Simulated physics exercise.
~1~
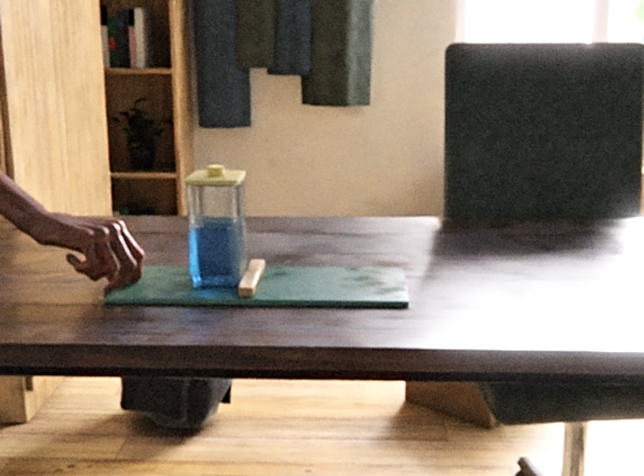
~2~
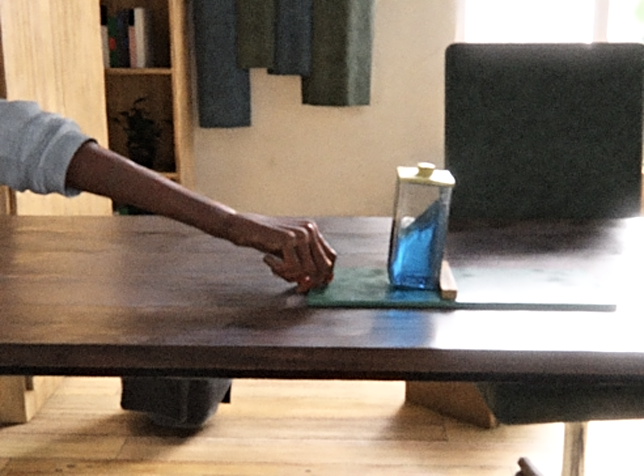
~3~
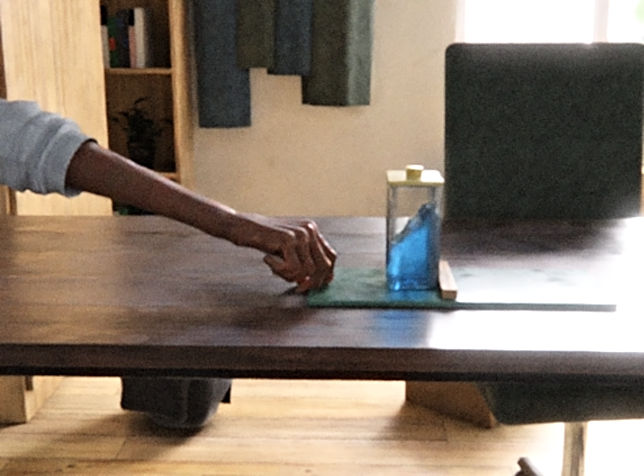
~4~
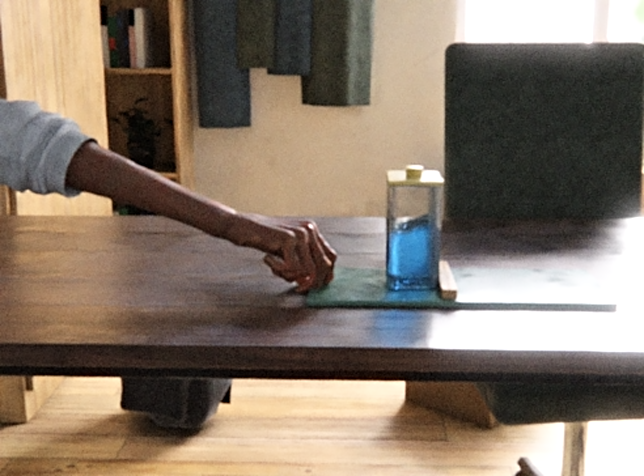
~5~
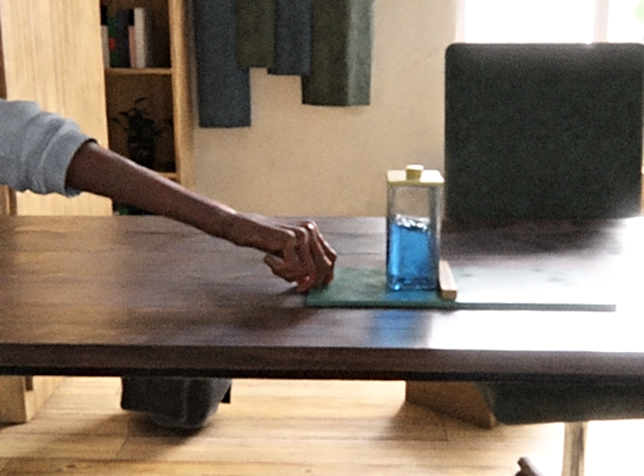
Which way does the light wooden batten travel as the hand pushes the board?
The batten travels to the right, carried along with the green board.
In a room with a wooden shelf, hanging cloths and a dark chair, a still view looks across a dark wooden table. A clear closed canister with a pale yellow lid, part full of blue water, stands on a green board, with a light wooden batten against its right foot. A hand reaching from the left pushes the board to the right, carrying canister and batten along. The board stops, and the canister tips slightly to the right while the water slopes steeply inside. It then settles back upright, the water calms to nearly level, and the canister remains standing beside the batten.
